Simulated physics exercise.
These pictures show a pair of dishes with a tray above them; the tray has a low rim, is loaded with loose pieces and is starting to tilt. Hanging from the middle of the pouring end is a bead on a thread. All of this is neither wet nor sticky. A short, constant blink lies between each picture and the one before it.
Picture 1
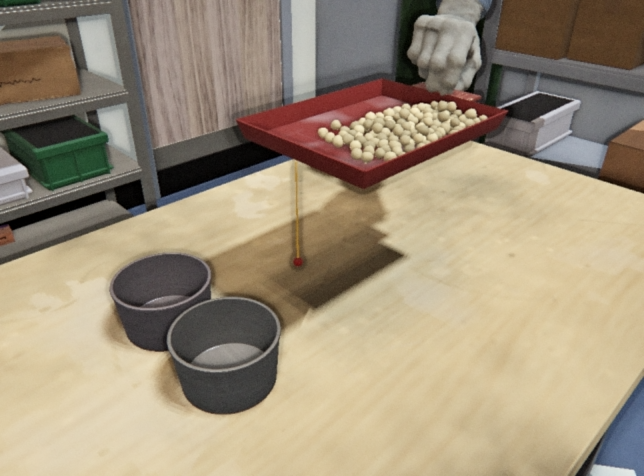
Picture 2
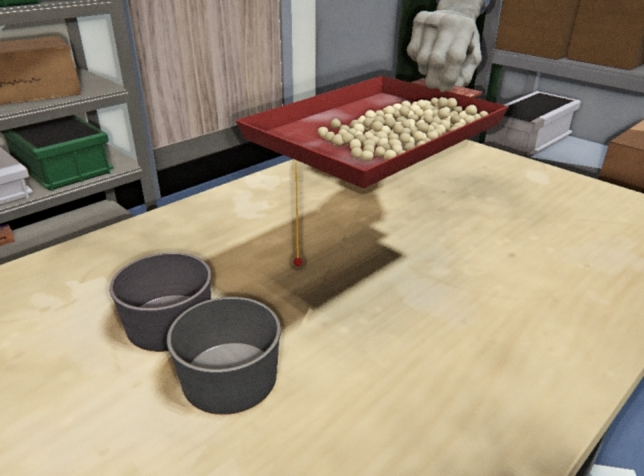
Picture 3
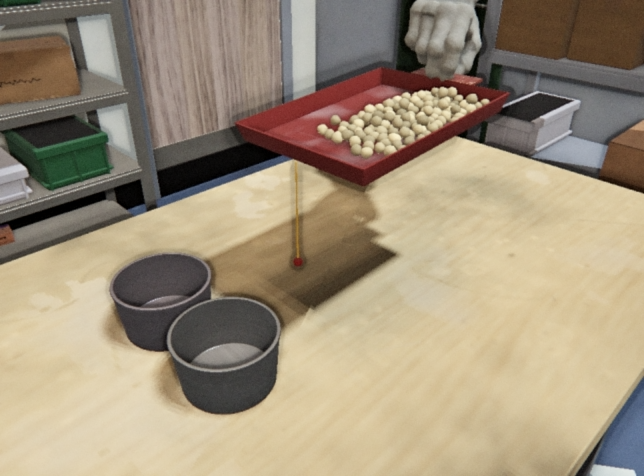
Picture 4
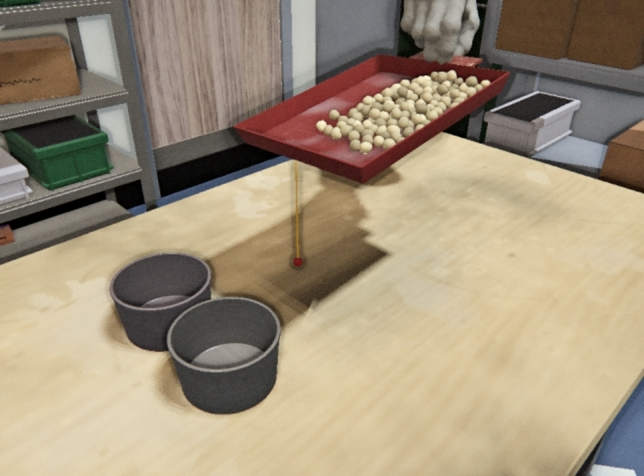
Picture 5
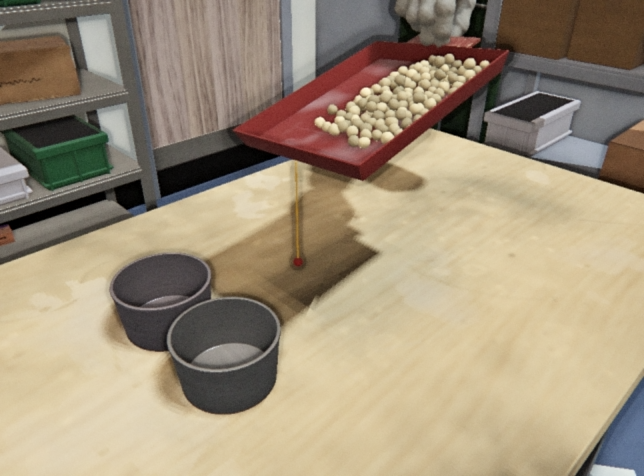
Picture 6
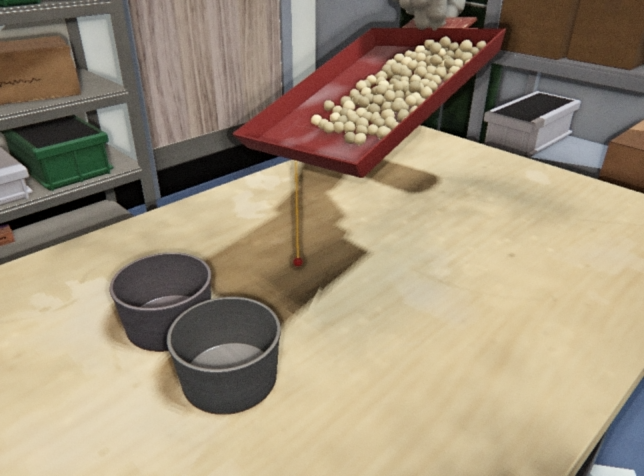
Red tray of round, pale nuts tilting gradually as a pale hand raises its far end, above two dark dishes on a wooden table.
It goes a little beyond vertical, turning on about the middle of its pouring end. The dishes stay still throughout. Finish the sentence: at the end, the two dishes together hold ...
... less than half of the load.
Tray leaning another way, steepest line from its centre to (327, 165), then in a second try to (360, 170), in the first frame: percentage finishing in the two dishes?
10 per cent, then 0 per cent.
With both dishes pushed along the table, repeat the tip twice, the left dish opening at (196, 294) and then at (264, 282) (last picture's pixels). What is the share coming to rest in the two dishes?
The first try gives 20 per cent, the second 40 per cent.
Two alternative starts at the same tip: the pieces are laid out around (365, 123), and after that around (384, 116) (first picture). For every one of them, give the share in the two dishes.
You'd get near 10 percent first and near 0 percent next.
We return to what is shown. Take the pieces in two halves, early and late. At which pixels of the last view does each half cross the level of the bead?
The leading part at (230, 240), the rest of it at (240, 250).
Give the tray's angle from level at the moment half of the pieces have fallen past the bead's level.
That happens at around 115°.
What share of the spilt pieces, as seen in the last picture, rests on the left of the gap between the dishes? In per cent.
Close to 20 in a hundred.
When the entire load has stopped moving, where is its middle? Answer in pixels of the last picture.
At about (236, 301).
Soon after the last picture, tray tipped steeply; nearly all on the tray; a small part in the air.
A little later, tray tipped past a quarter turn; about half on the tray; a stray few in the left dish; about a quarter outside both; a small part in the air.
Later still, tray tipped past a quarter turn; a small part in the right dish; a stray few in the left dish; most outside both.
At rest, tray tipped past a quarter turn; a small part in the right dish; a stray few in the left dish; most outside both.
